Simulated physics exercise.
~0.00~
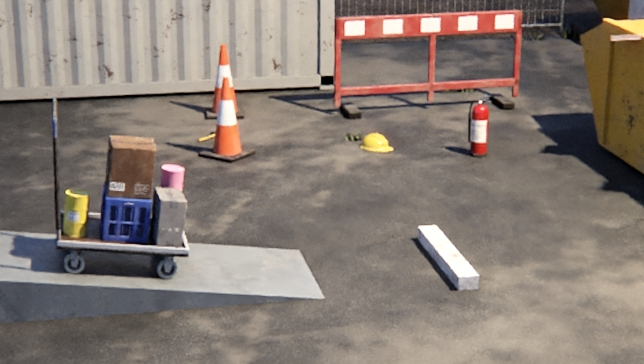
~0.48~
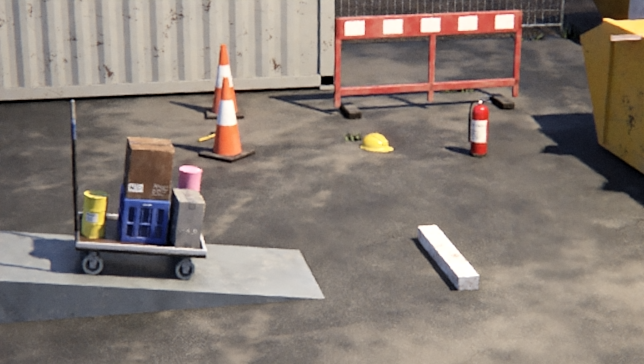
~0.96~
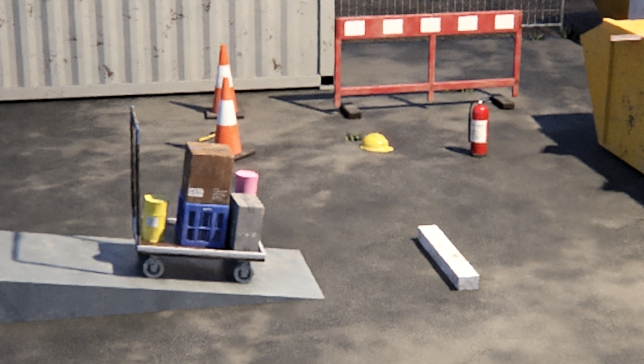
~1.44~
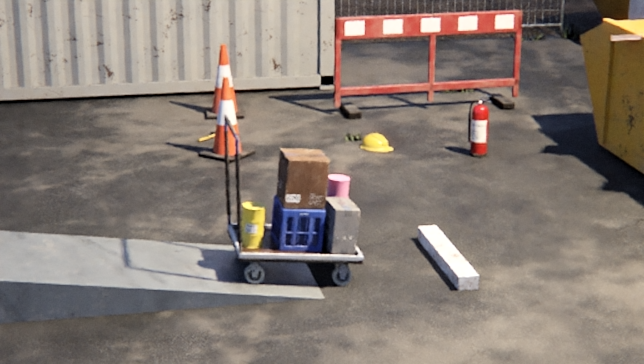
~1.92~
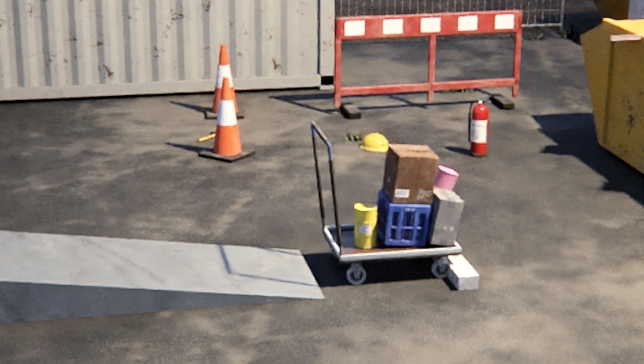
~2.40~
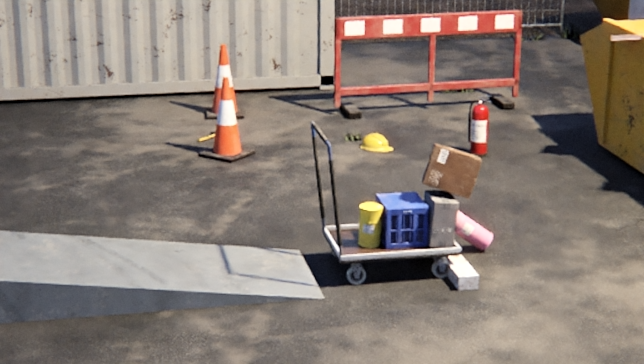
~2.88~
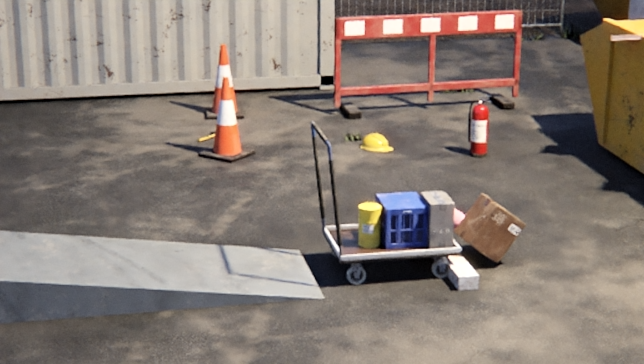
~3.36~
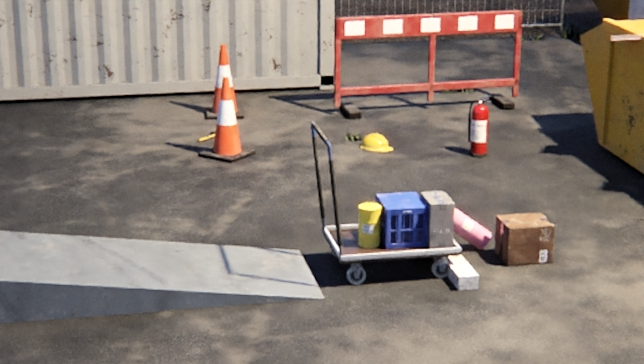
A loaded trolley rolled down a ramp and stopped hard at a white kerb, throwing the pink canister and then the brown box off the front onto the ground, while the yellow canister, blue crate and grey box stayed aboard, upright.
